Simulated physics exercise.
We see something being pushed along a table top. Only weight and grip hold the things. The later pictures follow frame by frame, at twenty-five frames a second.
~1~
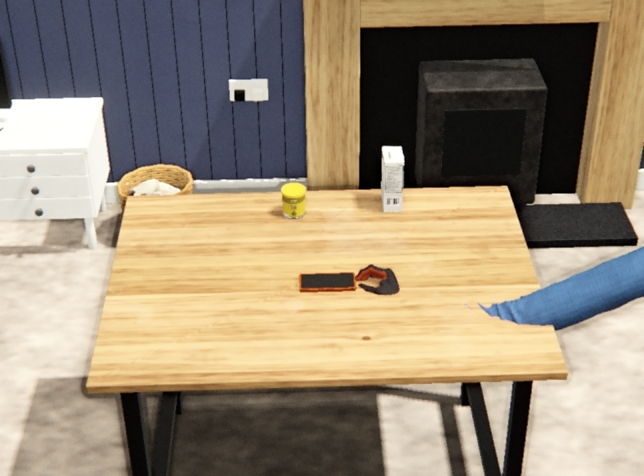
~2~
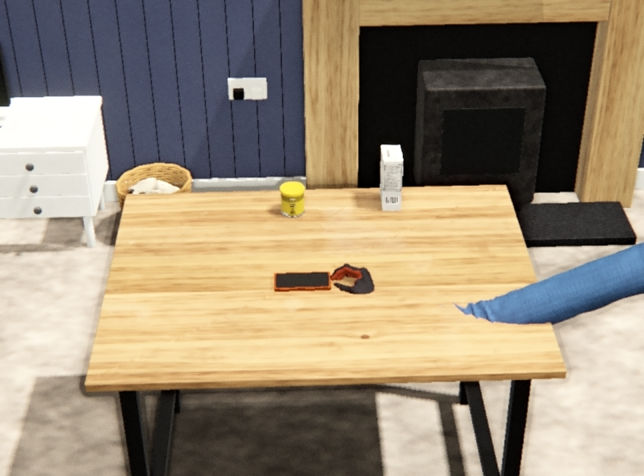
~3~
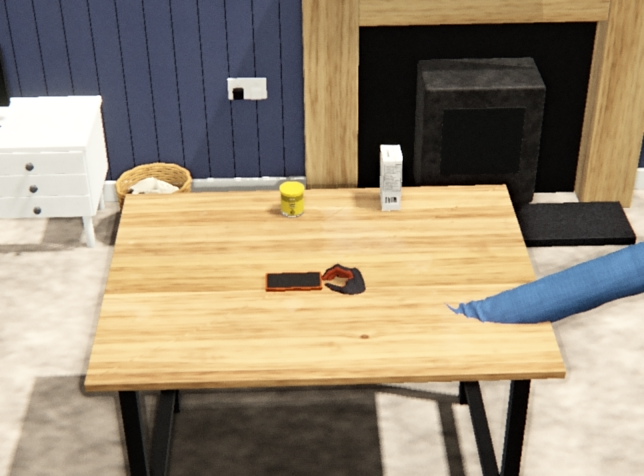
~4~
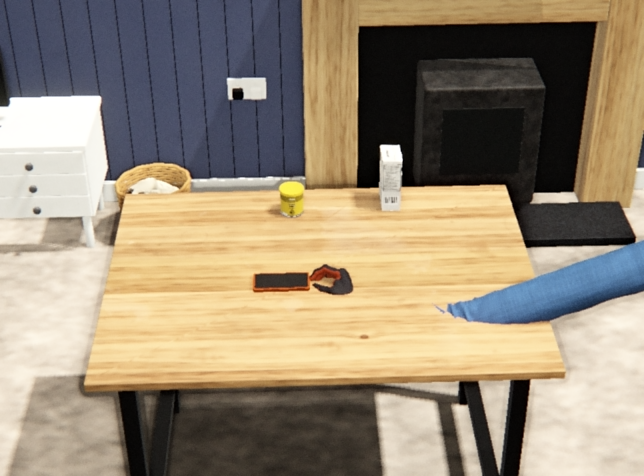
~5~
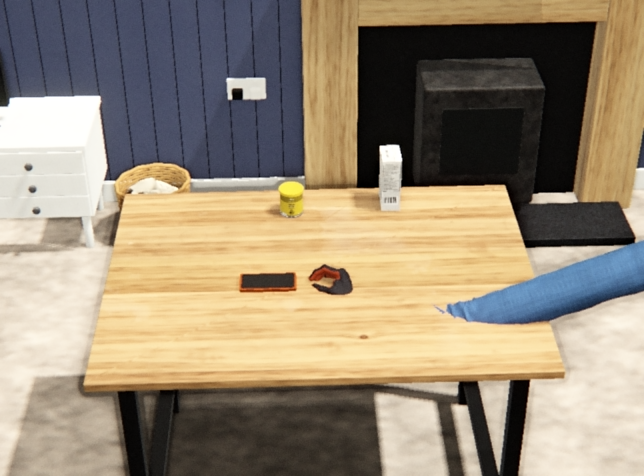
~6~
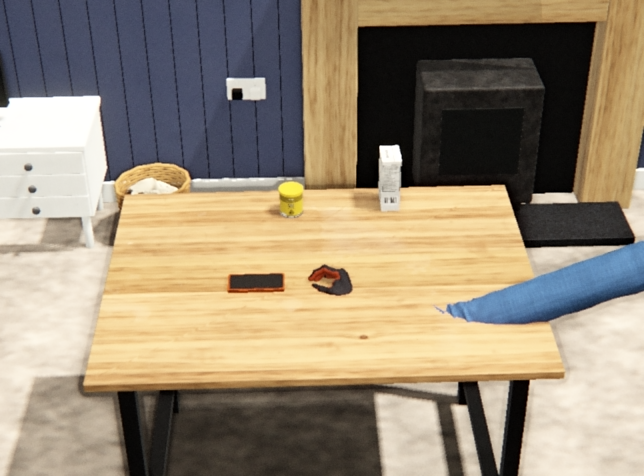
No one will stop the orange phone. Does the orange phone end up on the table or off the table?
The orange phone stays on the table.
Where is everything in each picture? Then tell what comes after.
Under the hand; orange phone (327, 282), in the first frame.
Under the hand; orange phone (302, 282), in the second frame.
Under the hand; orange phone (294, 282), in the third frame.
Orange phone (281, 282), in the fourth frame.
Orange phone (268, 282) shifted a little, in the fifth frame.
Orange phone (256, 283) shifted a little, in the sixth frame.
Then, 0.10 s on from there, orange phone shifted about its own width near (234, 284).
Then, 0.20 s on from there, orange phone shifted about its own width near (221, 284).
In the end, moved from the start, orange phone. At the end, from the last picture's camera, orange phone near (216, 284).
